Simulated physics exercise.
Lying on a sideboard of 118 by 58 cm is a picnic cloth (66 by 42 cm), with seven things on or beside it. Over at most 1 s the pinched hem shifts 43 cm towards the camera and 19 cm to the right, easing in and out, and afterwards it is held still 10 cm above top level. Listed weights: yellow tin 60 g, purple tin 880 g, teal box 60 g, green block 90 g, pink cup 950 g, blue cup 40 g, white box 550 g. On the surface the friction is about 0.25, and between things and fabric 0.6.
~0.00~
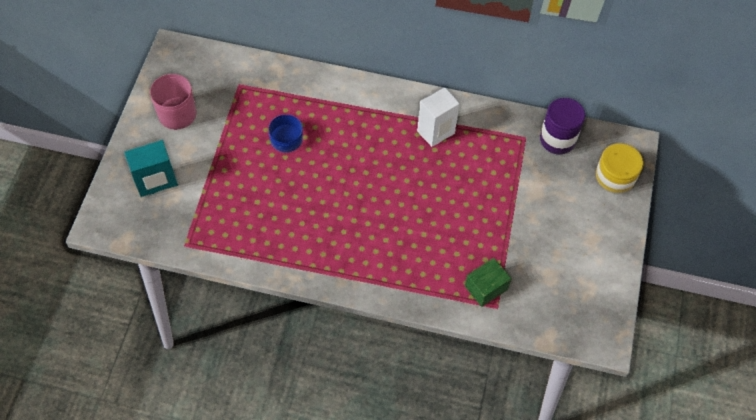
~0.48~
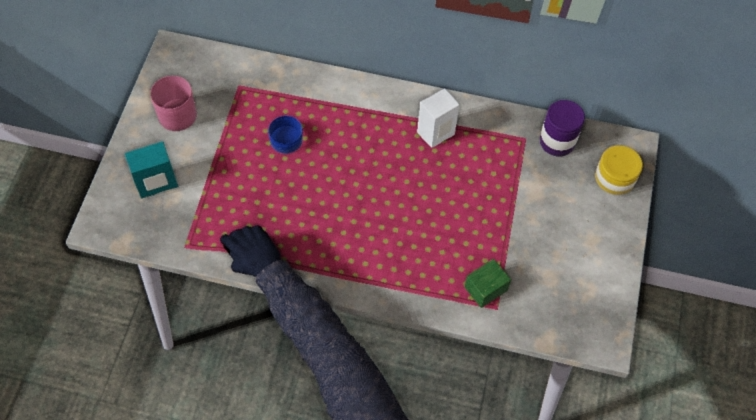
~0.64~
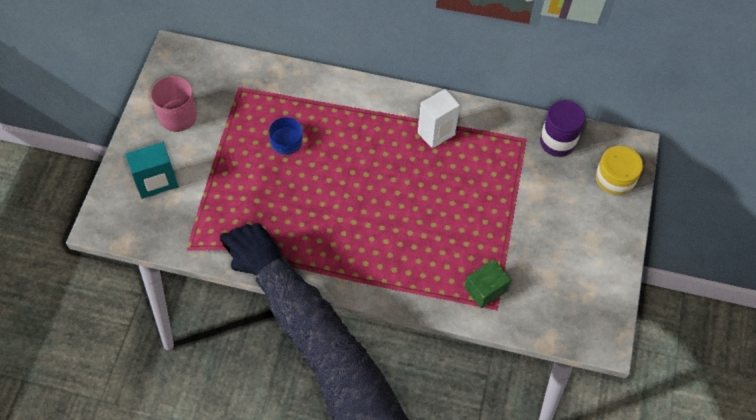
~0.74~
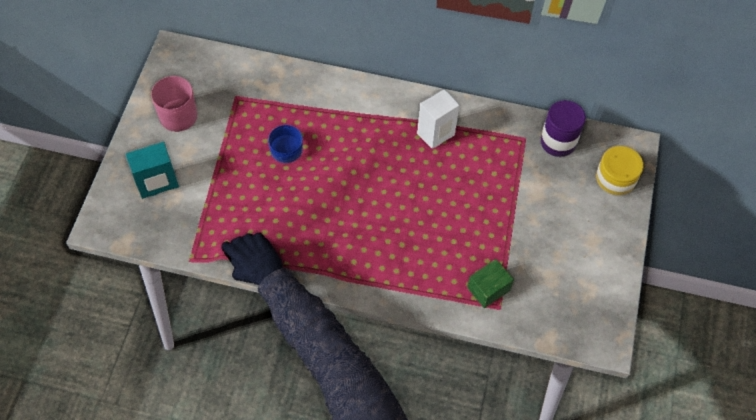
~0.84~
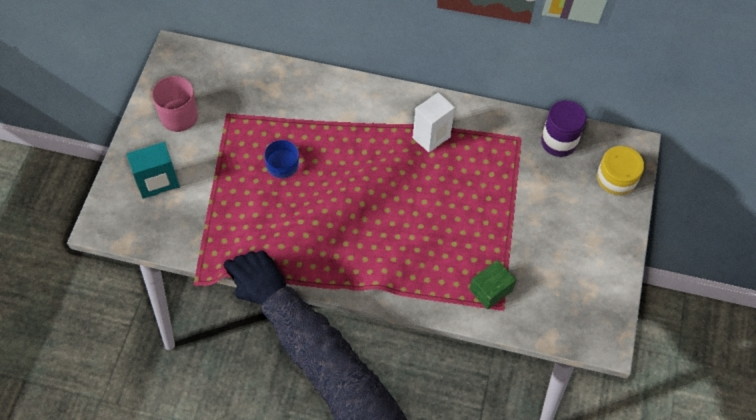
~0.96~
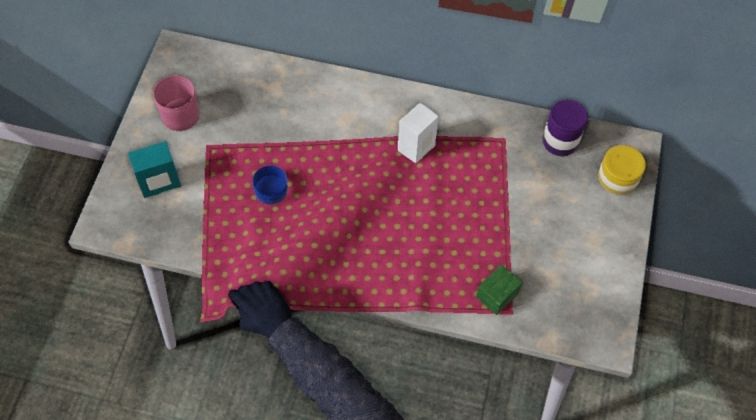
A gloved hand reached onto a table, gripped the near left edge of a red dotted cloth and pulled it towards the viewer, wrinkling it and carrying the blue cup, white box and green block along.
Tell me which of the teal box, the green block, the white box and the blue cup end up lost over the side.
As I see it, the teal box will not come off. The green block will come off. The white box will not come off. The blue cup will come off.
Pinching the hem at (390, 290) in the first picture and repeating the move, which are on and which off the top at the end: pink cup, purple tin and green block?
Done that way, the pink cup holds its spot, the purple tin holds its spot, and the green block ends up off the top.
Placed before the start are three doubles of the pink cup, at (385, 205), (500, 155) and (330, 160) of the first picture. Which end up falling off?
Respectively, the copies end as follows: Gone from the top, gone from the top, gone from the top.
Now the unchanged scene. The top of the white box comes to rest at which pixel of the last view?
Rest point, last frame: Approx. (319, 232).
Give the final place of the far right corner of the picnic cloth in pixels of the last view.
That corner settles near pixel (407, 219) in the last view.
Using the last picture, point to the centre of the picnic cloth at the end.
Close to (298, 353) in pixels.
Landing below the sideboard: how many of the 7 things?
Tally: 2.
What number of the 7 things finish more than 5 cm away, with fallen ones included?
Count recorded: 3.
After 1.1 s, 75 % of the picnic cloth is still over the top; blue cup 25 cm off its start, white box 15 cm off its start, green block 4 cm off its start.
After 1.3 s, 55 % of the picnic cloth is still over the top; blue cup 38 cm off its start, white box 24 cm off its start, green block 7 cm off its start.
After 1.5 s, 35 % of the picnic cloth is still over the top; blue cup over the edge, white box 34 cm off its start at (333, 209), green block 12 cm off its start at (491, 332).
After 1.6 s, 25 % of the picnic cloth is still over the top; blue cup over the edge, white box 39 cm off its start, green block over the edge.
After 3.2 s, 20 % of the picnic cloth is still over the top; blue cup over the edge, white box 40 cm off its start at (319, 232), green block over the edge, teal box 0 cm off its start at (150, 156).
